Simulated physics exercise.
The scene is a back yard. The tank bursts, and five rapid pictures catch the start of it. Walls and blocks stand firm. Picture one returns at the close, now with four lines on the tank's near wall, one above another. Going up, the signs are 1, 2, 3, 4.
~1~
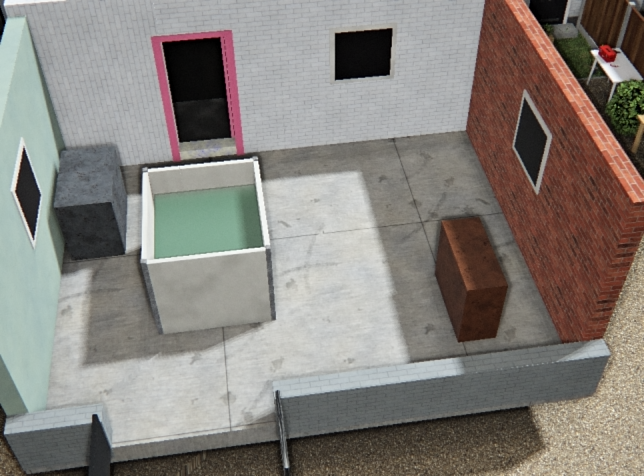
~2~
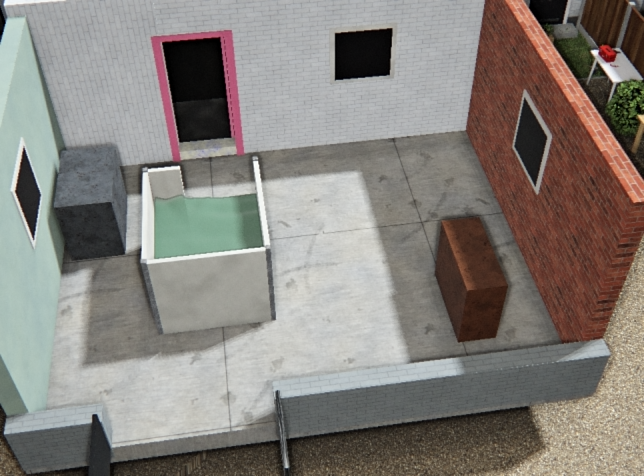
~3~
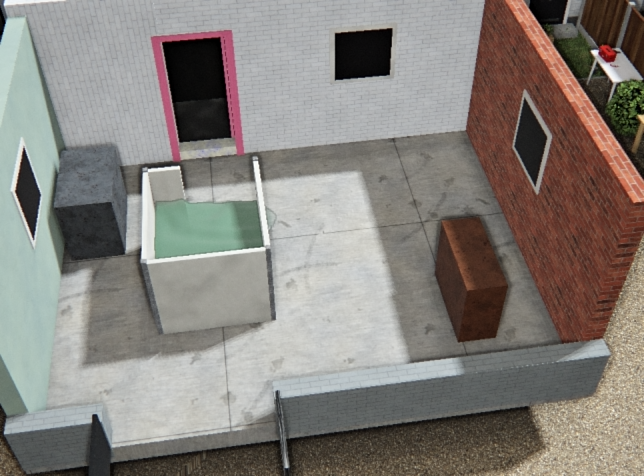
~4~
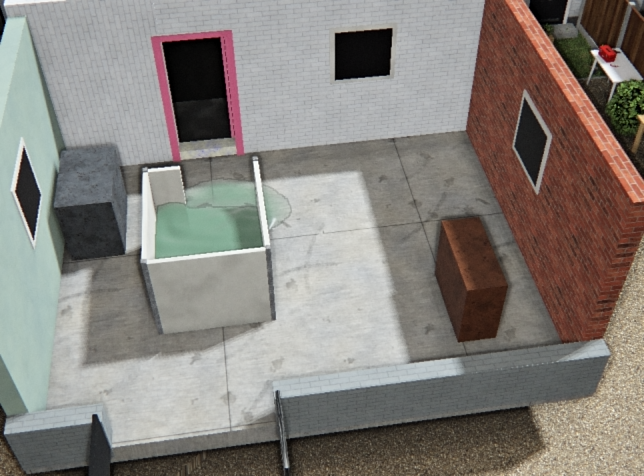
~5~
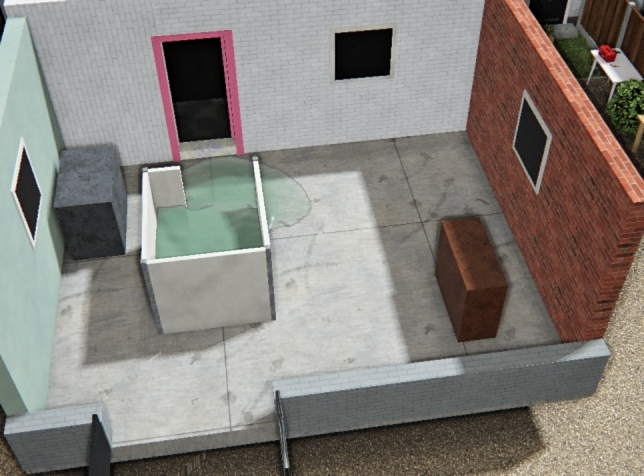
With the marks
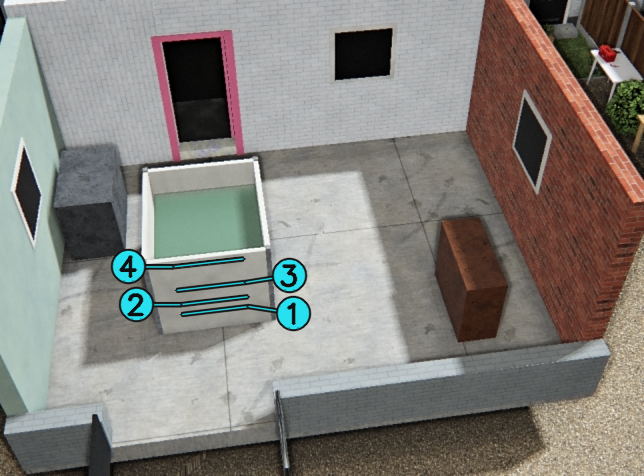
A pale tank of green water stands left of centre in a walled back yard, seen from high above by a still camera. Behind it are a white brick wall with a pink-framed doorway and a dark window, with a grey block at left and a rusty-brown block before the red brick wall at right. The tank's back side vanishes, and water pours out behind, spreading across the concrete toward the doorway and rightward.
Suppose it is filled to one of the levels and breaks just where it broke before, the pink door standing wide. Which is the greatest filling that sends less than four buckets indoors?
Level 1.
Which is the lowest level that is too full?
Level 2.
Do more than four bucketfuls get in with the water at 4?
Yes, that goes wrong.
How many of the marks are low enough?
One of the four.
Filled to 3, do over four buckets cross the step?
Yes.
On the marked copy, 1 at (215, 310); 2 at (214, 300); 3 at (211, 286); 4 at (207, 262); from the bottom up 1, 2, 3, 4.
Choosing 1, a splash gets over, under a bucket.
Choosing 2, about 9 bucketfuls get in.
Choosing 3, dozens of bucketfuls pour in.
Choosing 4, dozens of bucketfuls pour in.
